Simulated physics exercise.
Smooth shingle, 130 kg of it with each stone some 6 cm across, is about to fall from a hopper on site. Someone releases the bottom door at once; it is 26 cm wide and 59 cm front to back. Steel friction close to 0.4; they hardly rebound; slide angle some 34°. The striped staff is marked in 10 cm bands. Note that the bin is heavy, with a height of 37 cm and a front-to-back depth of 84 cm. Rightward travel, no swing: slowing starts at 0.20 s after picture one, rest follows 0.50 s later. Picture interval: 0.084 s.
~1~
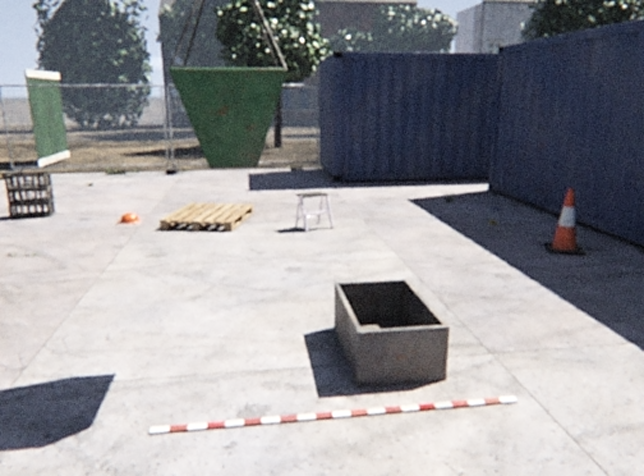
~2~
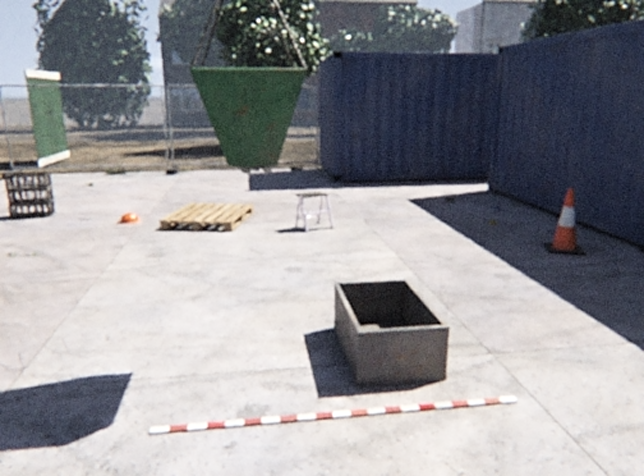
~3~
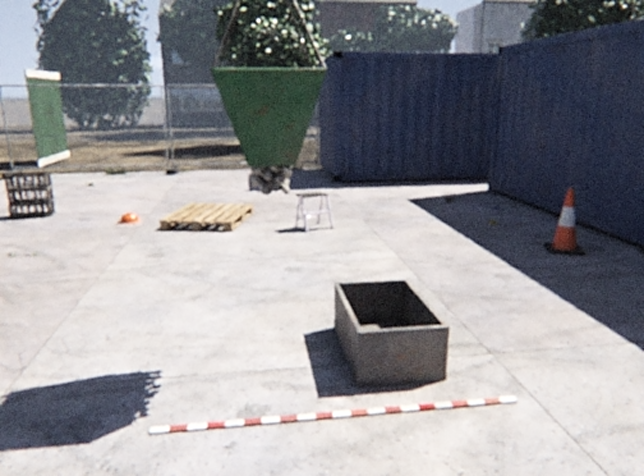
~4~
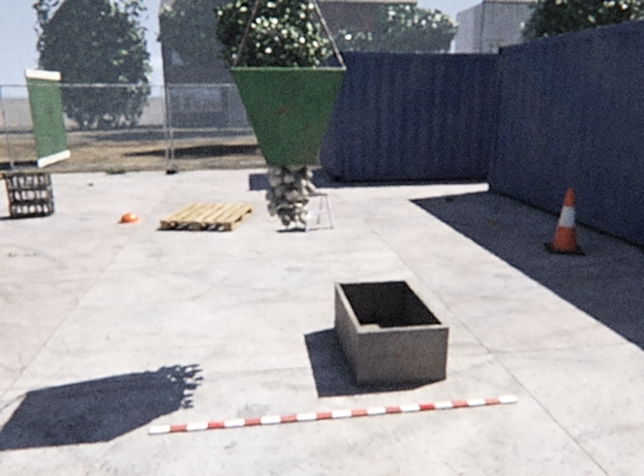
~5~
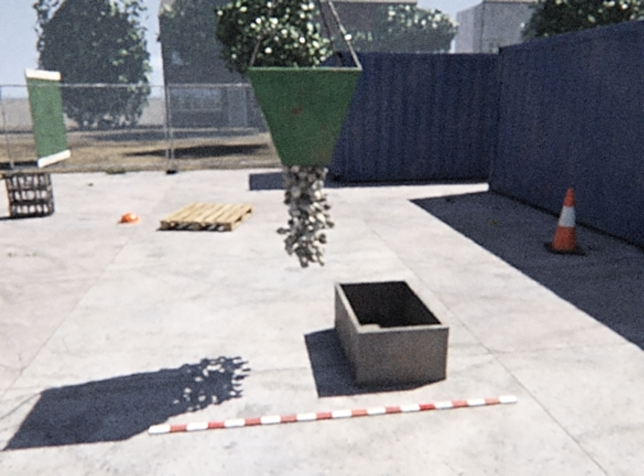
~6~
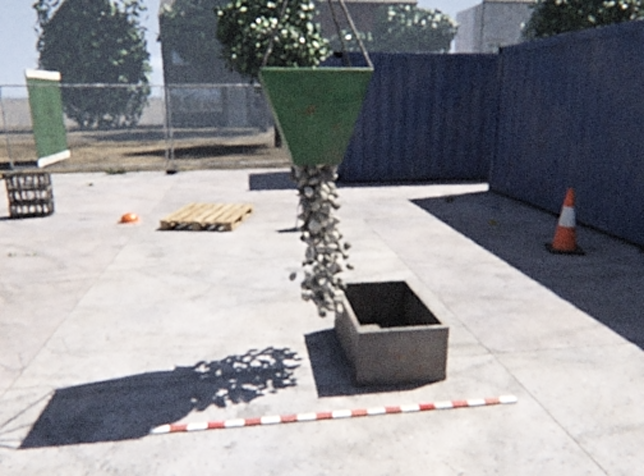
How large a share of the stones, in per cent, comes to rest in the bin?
Some 43 per cent comes to rest there.
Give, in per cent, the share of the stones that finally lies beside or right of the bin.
Around 0 in a hundred of the load.
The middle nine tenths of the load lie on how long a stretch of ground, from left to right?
Some 110 cm from left to right.
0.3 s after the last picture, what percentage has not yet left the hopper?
About 0 %.
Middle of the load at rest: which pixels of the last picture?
I'd say close to pixel (337, 345).
Then, 0.3 s after the last picture, 2 % in the hopper, 71 % falling or lying left of the bin, 27 % falling or lying in the bin; the stones farthest right are at (406, 341).
Then, 0.7 s after the last picture, 0 % in the hopper, 57 % falling or lying left of the bin, 43 % falling or lying in the bin, 1 % falling or lying beside or right of the bin; the stones farthest right are at (415, 332).
Then, 1.3 s after the last picture, 0 % in the hopper, 56 % falling or lying left of the bin, 43 % falling or lying in the bin, 1 % falling or lying beside or right of the bin; the stones farthest right are at (427, 347).
Then, 2.2 s after the last picture, 0 % in the hopper, 56 % falling or lying left of the bin, 43 % falling or lying in the bin, 1 % falling or lying beside or right of the bin; the stones farthest right are at (427, 347).
Then, 4.1 s after the last picture, 0 % in the hopper, 56 % left of the bin, 43 % in the bin, 1 % beside or right of the bin; the stones farthest right are at (427, 347).
